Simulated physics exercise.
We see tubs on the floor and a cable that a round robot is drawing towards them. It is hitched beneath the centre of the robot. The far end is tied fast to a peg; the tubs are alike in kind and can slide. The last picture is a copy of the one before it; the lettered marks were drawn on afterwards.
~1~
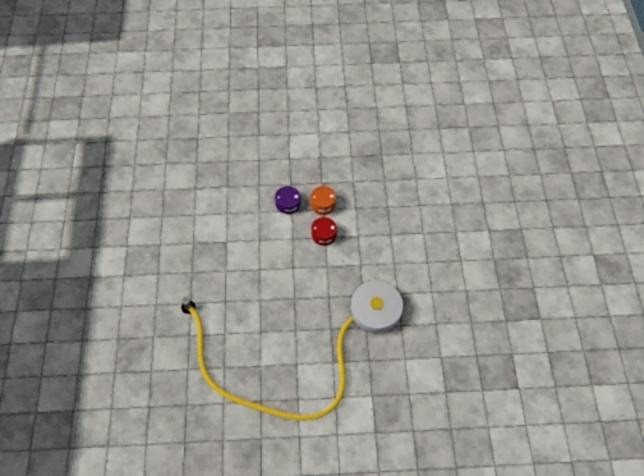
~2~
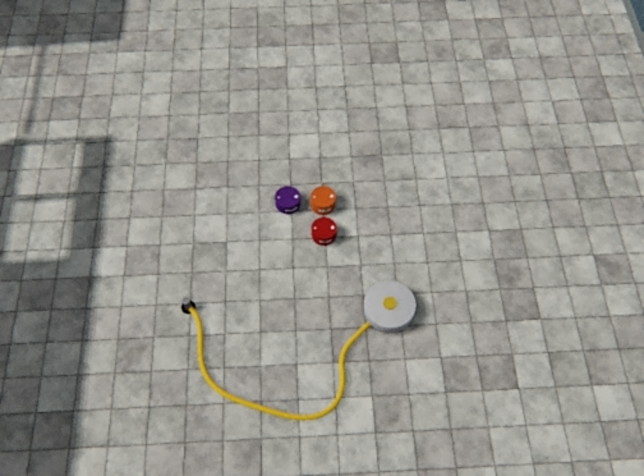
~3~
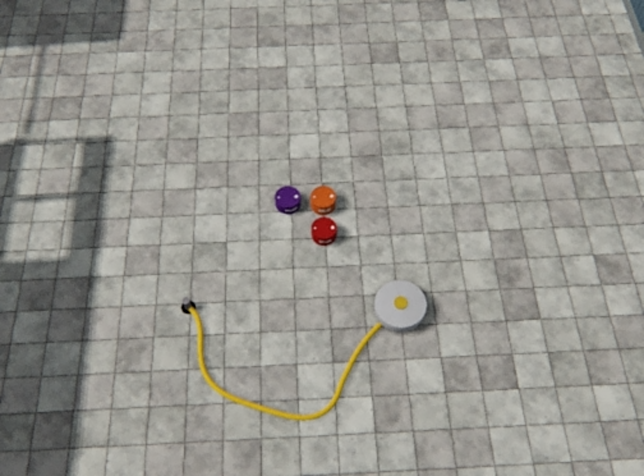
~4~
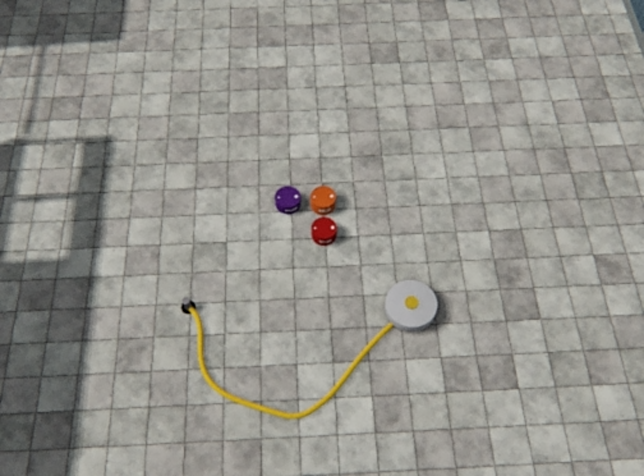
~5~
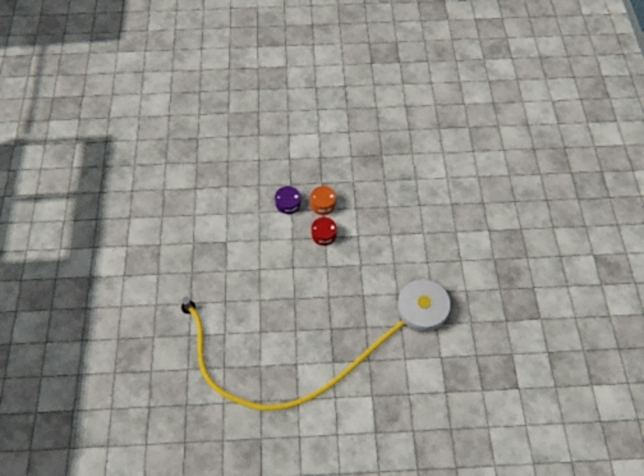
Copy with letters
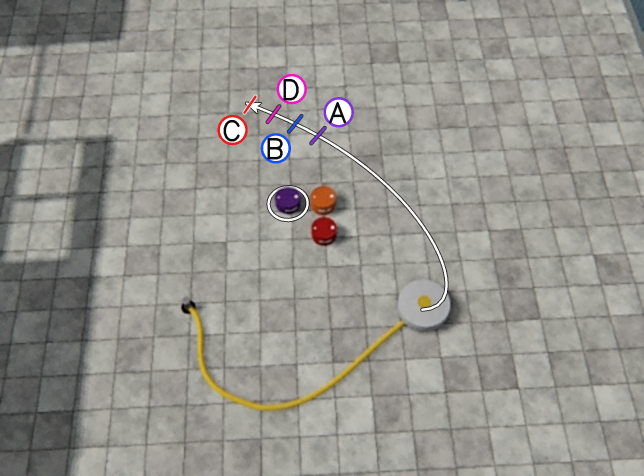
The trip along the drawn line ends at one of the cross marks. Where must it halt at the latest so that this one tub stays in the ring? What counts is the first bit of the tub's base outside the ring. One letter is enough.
D.
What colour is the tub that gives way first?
The red one.
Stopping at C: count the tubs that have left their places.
Three.
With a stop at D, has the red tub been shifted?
Yes.
On the marked copy, A at (318, 136); B at (295, 124); C at (250, 105); D at (274, 114); the ring at (288, 203); the route from (422, 310) via (378, 177) to (247, 103).
Taking D. A third of the way, robot (422, 219); purple tub (288, 200).
Two thirds of the way, robot (348, 149); purple tub (288, 200).
When it is over, robot (273, 109); orange tub (312, 198); red tub (305, 219); purple tub (287, 200); the purple tub is still in its ring.
As for the rest, A is safe but short; B is safe but short; C drags the ringed tub to (270, 199).
